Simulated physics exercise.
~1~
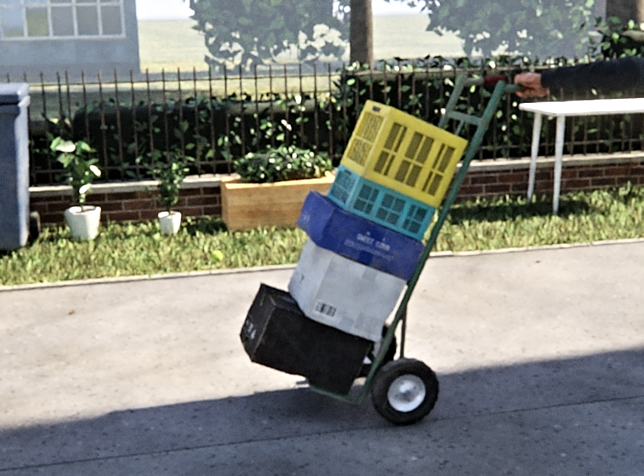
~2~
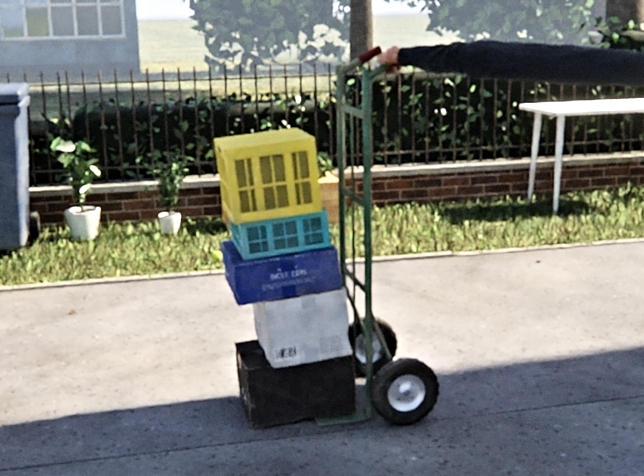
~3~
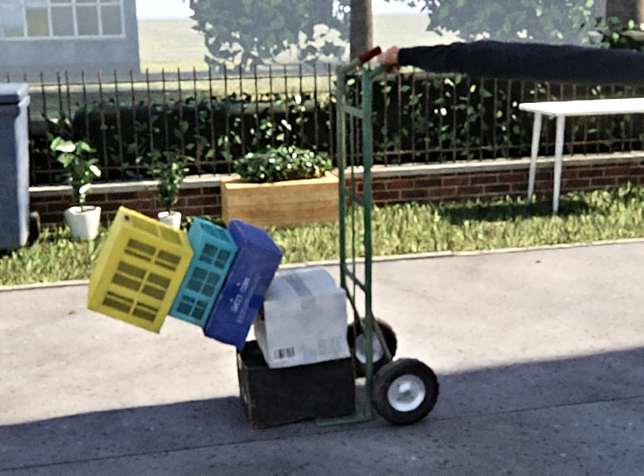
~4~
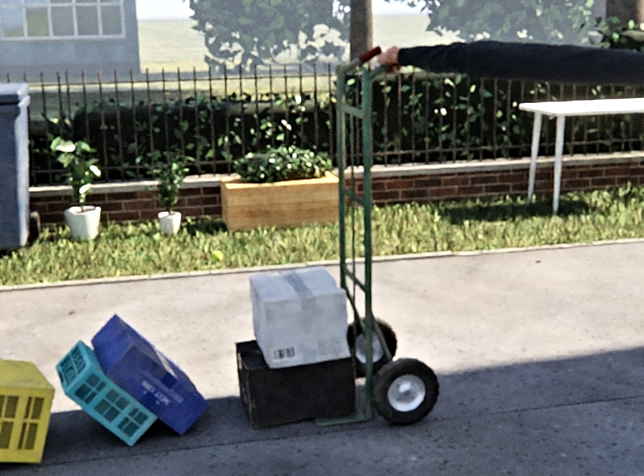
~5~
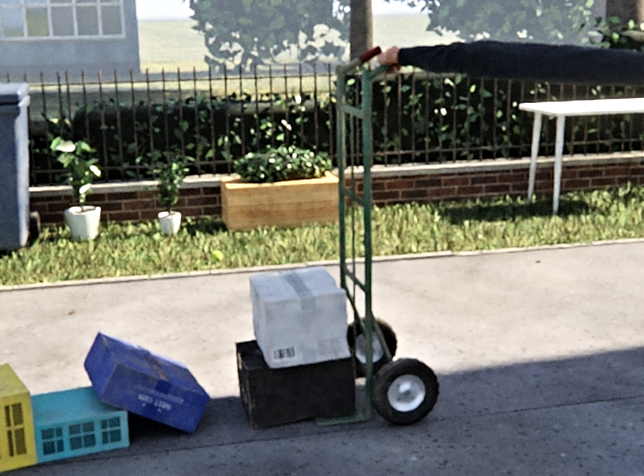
A green two-wheeled hand truck leans back to the right on a sunlit pavement, seen from the side, with a fence, hedge and potted plants behind. It carries a black box, a white parcel, a blue box, a turquoise crate and a yellow crate, stacked from bottom to top. A dark-sleeved arm at right swings it upright. The top three items tip left together and fall off the stack to the ground. They settle at lower left, the blue box propped against the turquoise crate, while the white parcel stays on the standing black box.
